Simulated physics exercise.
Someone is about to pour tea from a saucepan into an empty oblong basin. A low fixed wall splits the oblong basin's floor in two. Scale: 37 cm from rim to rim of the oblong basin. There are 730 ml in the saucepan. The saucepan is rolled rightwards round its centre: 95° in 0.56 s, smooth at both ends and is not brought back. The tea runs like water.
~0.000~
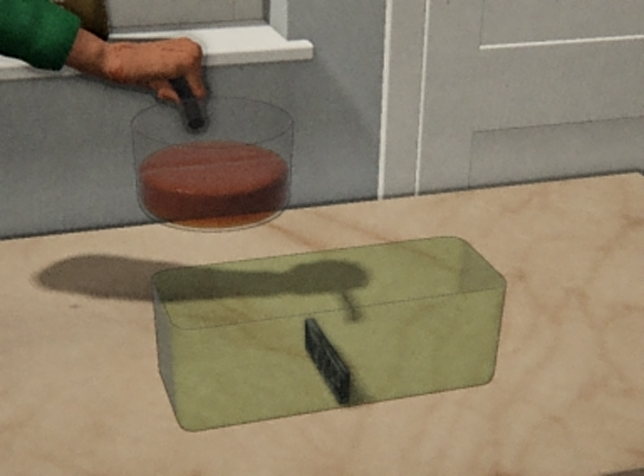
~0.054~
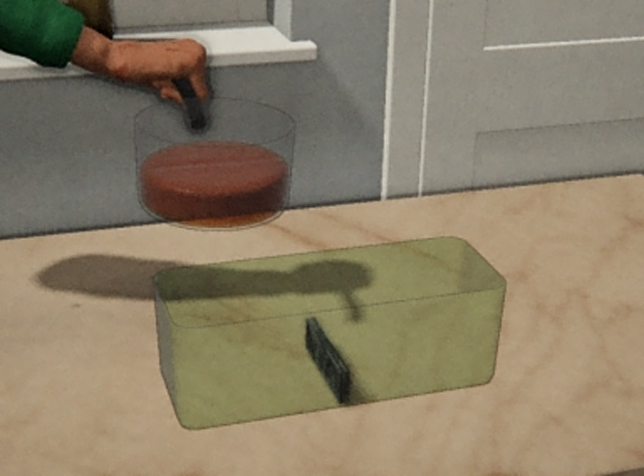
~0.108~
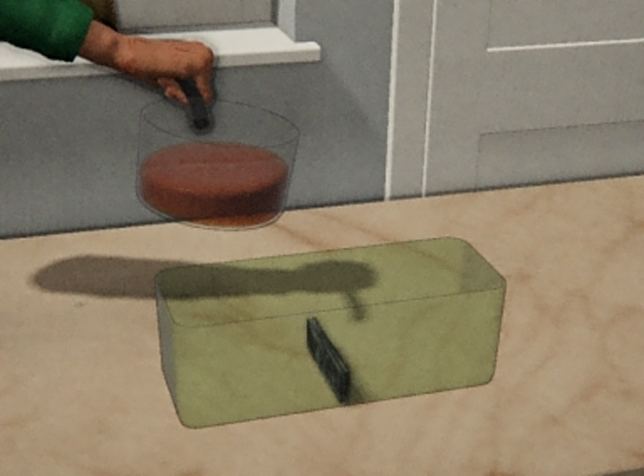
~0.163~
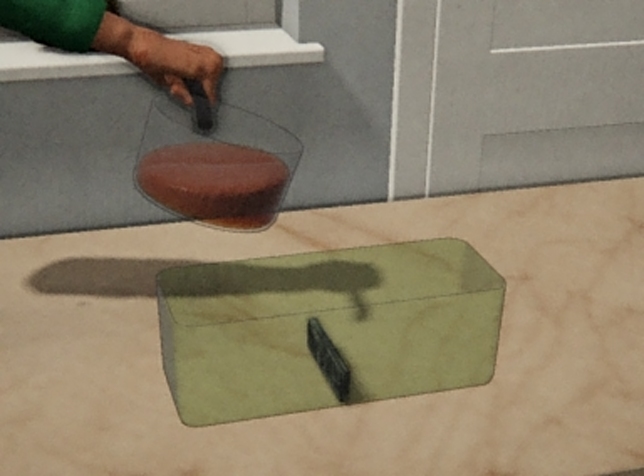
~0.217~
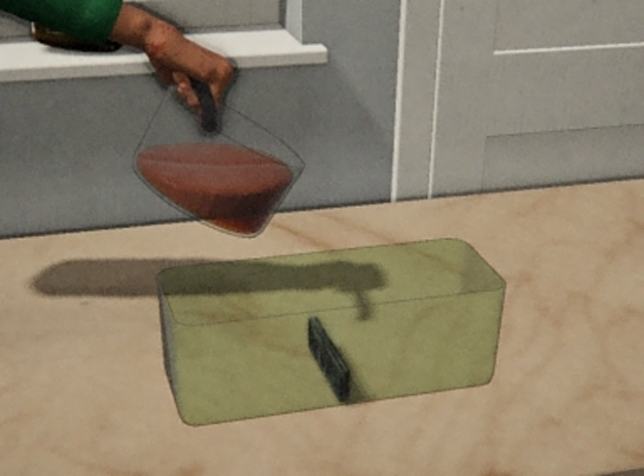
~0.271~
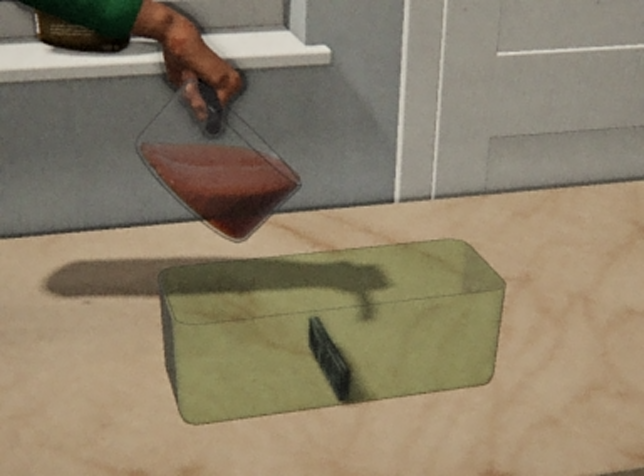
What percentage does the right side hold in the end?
About 55 per cent.
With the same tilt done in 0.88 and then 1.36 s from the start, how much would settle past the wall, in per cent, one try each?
In turn about 60 and 65 per cent.
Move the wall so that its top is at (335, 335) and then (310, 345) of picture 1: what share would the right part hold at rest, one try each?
First 25, then 85 per cent.
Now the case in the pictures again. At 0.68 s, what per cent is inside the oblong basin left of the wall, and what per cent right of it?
Some 24 per cent left and 50 right.
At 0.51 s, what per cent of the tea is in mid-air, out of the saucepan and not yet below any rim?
About 42 per cent.
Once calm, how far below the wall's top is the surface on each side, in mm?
Left about 26 mm, right about 22 mm.
After 0.51 s the tilt is 93° and 38 per cent is still to pour, 6 is left of the wall and 14 right of it.
After 0.68 s the tilt is 95° and 18 per cent is still to pour, 25 is left of the wall and 49 right of it.
After 0.86 s the tilt is 95° and 6 per cent is still to pour, 35 is left of the wall and 53 right of it.
After 1.06 s the tilt is 95° and 2 per cent is still to pour, 42 is left of the wall and 54 right of it.
In the end 45 per cent lies left of the wall, 55 right of it and 1 outside.
